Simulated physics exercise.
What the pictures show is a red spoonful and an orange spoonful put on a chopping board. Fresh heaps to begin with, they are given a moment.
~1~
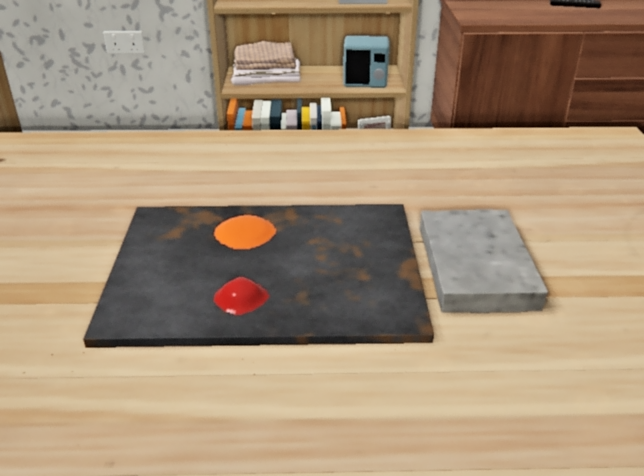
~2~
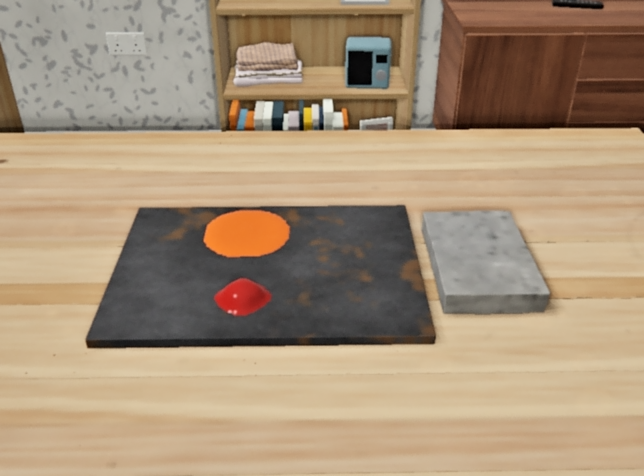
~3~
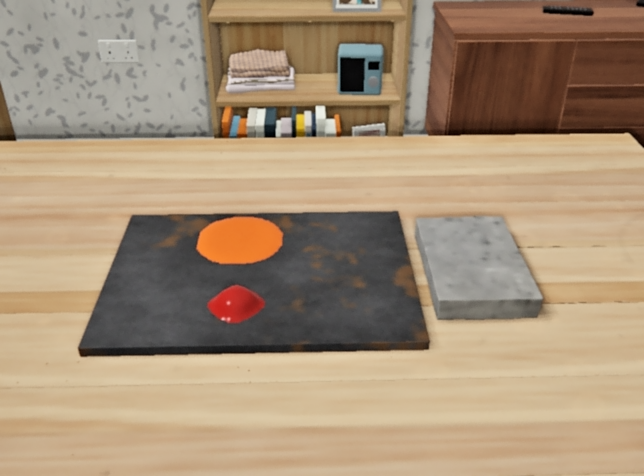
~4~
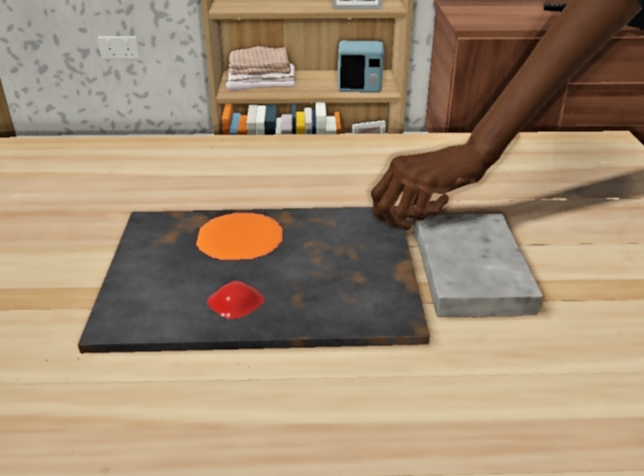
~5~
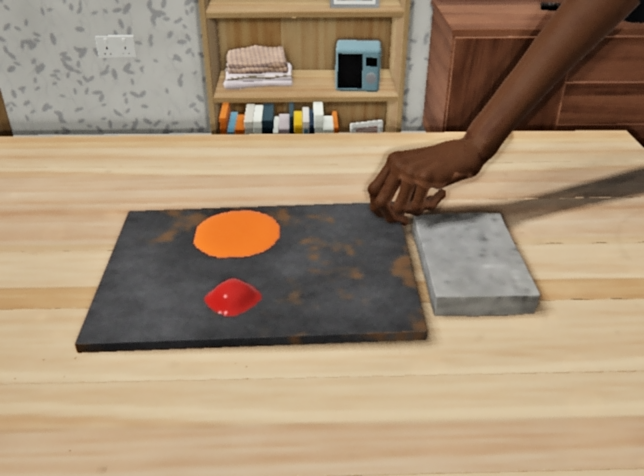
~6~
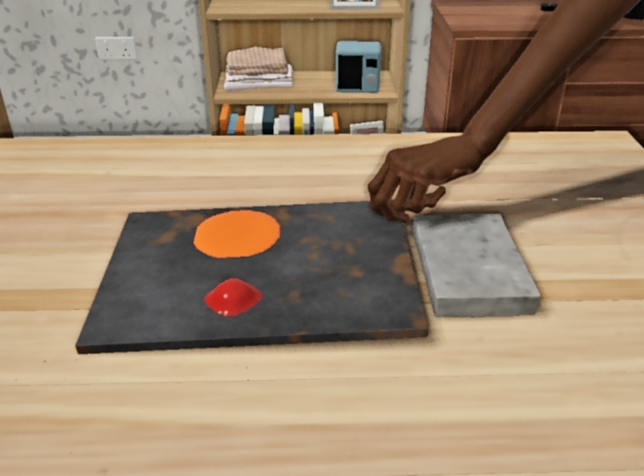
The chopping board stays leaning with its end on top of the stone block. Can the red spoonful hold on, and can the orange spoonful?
Red spoonful stays put, orange spoonful stays put.
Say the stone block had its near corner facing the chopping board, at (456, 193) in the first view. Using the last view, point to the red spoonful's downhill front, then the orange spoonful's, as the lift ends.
The first one stops at (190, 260), and after it the second at (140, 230).
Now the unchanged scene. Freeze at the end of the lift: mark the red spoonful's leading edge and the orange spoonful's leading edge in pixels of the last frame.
Taking them in order, that's (209, 292) and (198, 230).
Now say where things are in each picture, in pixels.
In the first frame, the chopping board lies flat; red spoonful (240, 289) a tall heap; orange spoonful (244, 229) a low mound; stone block (494, 304).
In the second frame, they settle; red spoonful (242, 290) a tall heap; orange spoonful (247, 231) spread thin.
In the third frame, at rest; red spoonful (236, 297) a tall heap; orange spoonful (240, 238) spread thin.
In the fourth frame, a hand takes the end; red spoonful (235, 293) a tall heap; orange spoonful (240, 234) spread thin.
In the fifth frame, the end is rising; red spoonful (232, 290) a tall heap; orange spoonful (237, 232) spread thin.
In the sixth frame, the chopping board slopes by about 2°; red spoonful (232, 290) a tall heap; orange spoonful (237, 232) spread thin; stone block (487, 308).
Shortly, slope about 5°; the red spoonful has not moved; the orange spoonful has not moved.
Then, the red spoonful has not moved; the orange spoonful has not moved.
At the finish, slope about 5°; the red spoonful has not moved; the orange spoonful has not moved.
